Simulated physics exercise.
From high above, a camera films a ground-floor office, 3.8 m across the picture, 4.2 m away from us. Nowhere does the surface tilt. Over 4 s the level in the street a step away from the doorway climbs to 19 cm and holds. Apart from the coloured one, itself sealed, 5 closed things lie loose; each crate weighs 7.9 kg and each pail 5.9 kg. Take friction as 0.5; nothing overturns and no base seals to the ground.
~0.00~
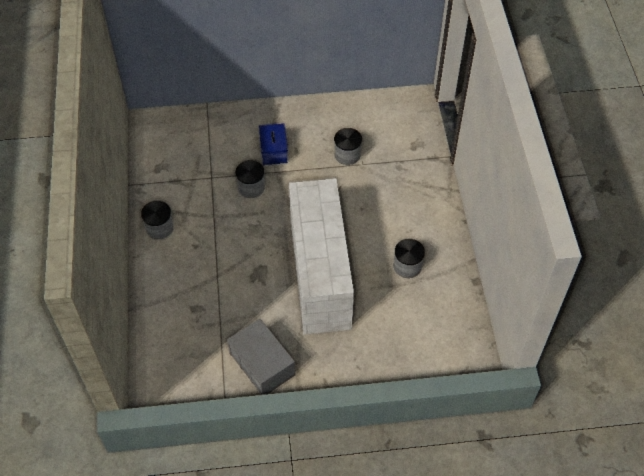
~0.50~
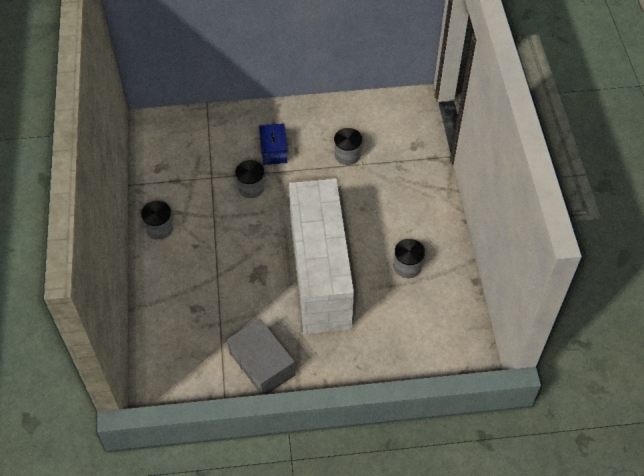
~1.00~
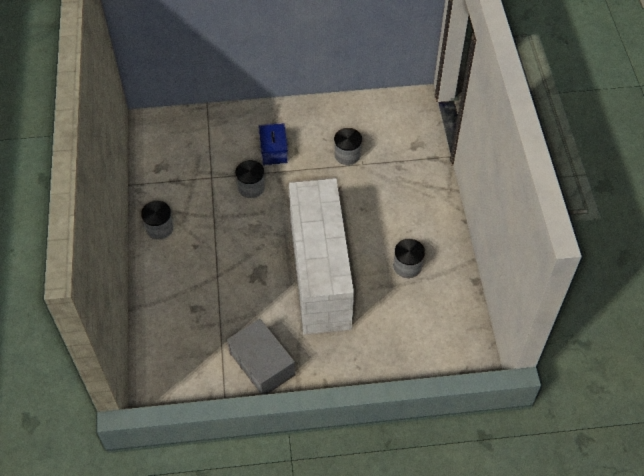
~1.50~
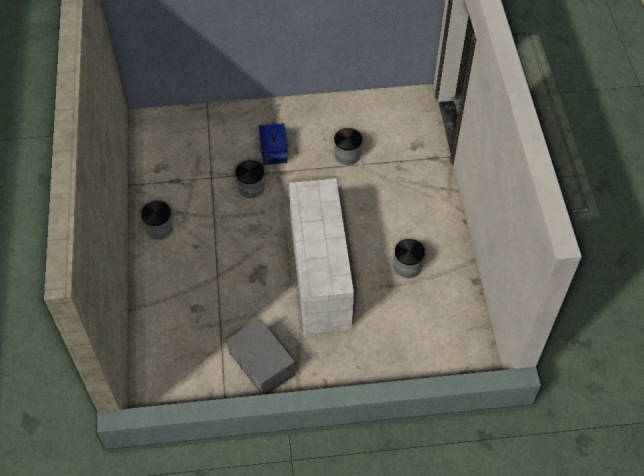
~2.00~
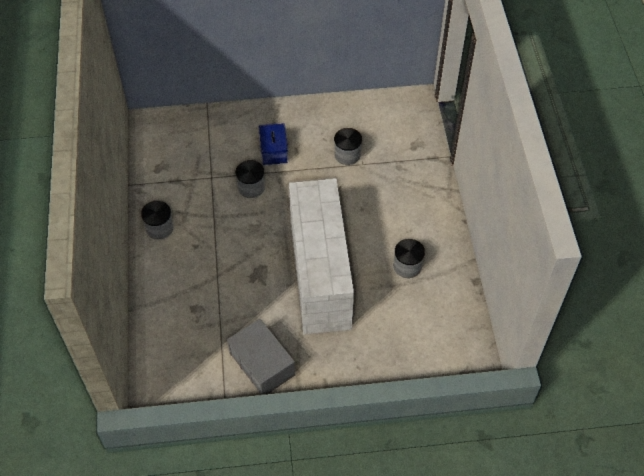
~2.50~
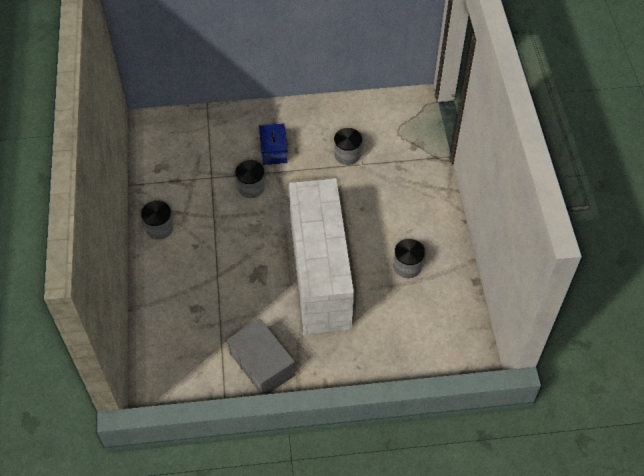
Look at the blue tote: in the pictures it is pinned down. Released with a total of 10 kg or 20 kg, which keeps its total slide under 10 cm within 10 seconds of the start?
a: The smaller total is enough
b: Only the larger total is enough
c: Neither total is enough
Only the larger total is enough.
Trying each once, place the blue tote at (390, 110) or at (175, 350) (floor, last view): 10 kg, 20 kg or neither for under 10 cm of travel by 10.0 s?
Well, first only the heavy mass succeeds, and next the light mass is sufficient.
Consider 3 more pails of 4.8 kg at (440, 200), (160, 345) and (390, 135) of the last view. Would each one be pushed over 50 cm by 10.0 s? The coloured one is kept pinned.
Taking them in turn, the first is inside the line, the second inside the line and the third beyond the line.
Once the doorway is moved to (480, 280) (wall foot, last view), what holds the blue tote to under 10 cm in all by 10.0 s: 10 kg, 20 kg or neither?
Moved there, the light choice works.
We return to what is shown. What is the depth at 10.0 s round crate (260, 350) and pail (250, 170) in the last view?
Some 6 cm at the first, some 6 cm at the second.
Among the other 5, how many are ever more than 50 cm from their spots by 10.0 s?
My count gives 2.
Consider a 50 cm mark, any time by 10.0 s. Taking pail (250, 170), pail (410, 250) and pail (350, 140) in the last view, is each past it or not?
First stays inside, then stays inside, then exceeds it.
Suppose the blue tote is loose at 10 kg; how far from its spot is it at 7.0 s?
30 cm.
After 3.5 s the blue tote would be 0 cm from its start with 10 kg and 0 cm from its start with 20 kg; 0 cm of water round it then.
After 4.5 s the blue tote would be 0 cm from its start with 10 kg and 0 cm from its start with 20 kg; 2 cm of water round it then.
After 7.0 s the blue tote would be 27 cm from its start with 10 kg and 0 cm from its start with 20 kg; 5 cm of water round it then.
After 10.0 s the blue tote would be 112 cm from its start with 10 kg and 0 cm from its start with 20 kg; 7 cm of water round it then.
